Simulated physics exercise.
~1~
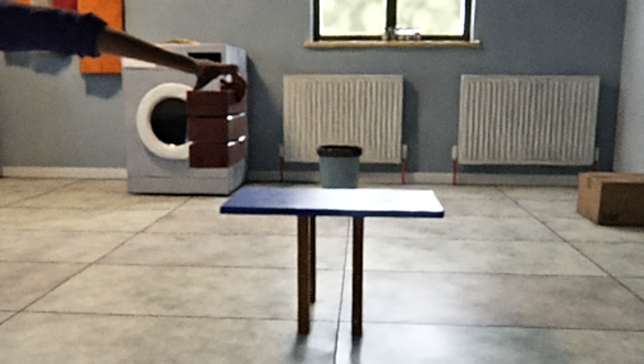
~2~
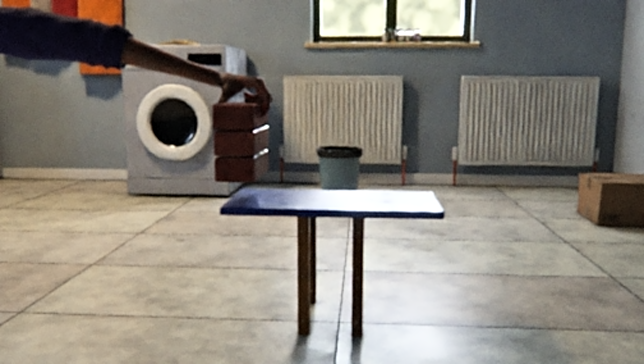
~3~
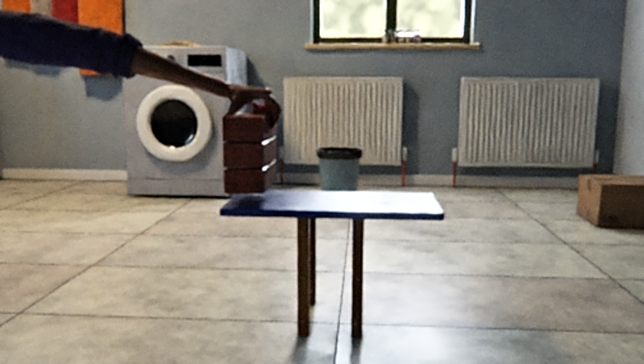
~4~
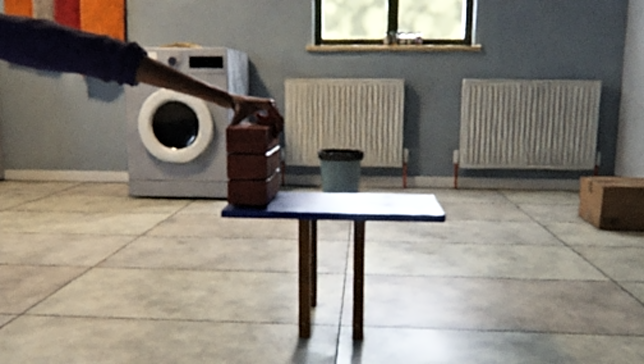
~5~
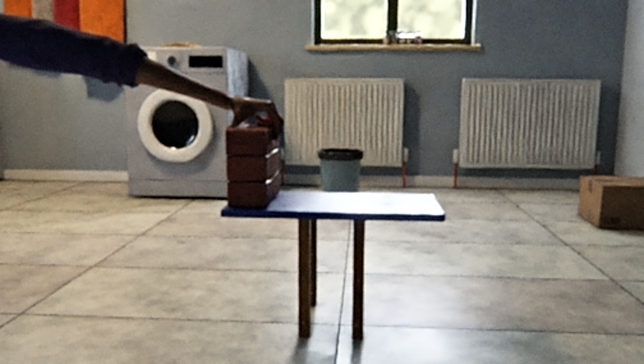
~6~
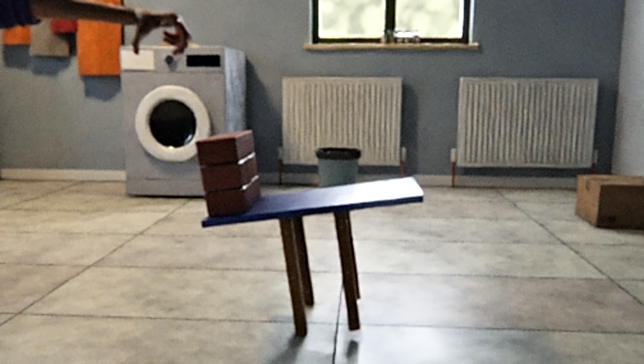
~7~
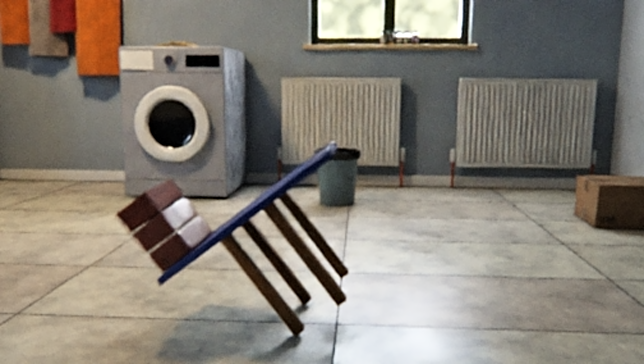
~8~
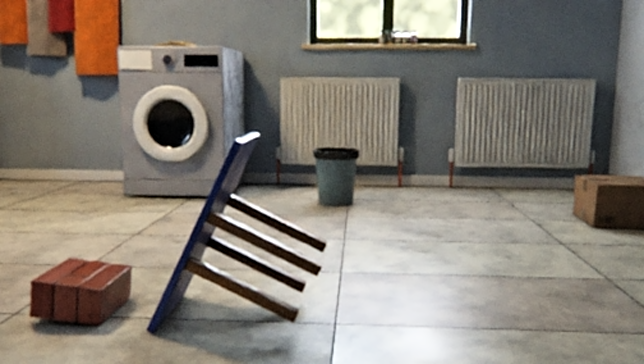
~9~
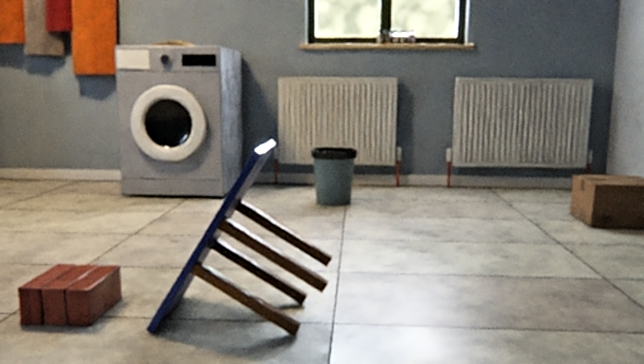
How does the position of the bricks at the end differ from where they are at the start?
At the start the bricks are held in the air by a hand, above and near the left end of the upright blue trestle. At the end they rest on the floor, lower and farther to the left, beside the toppled trestle.
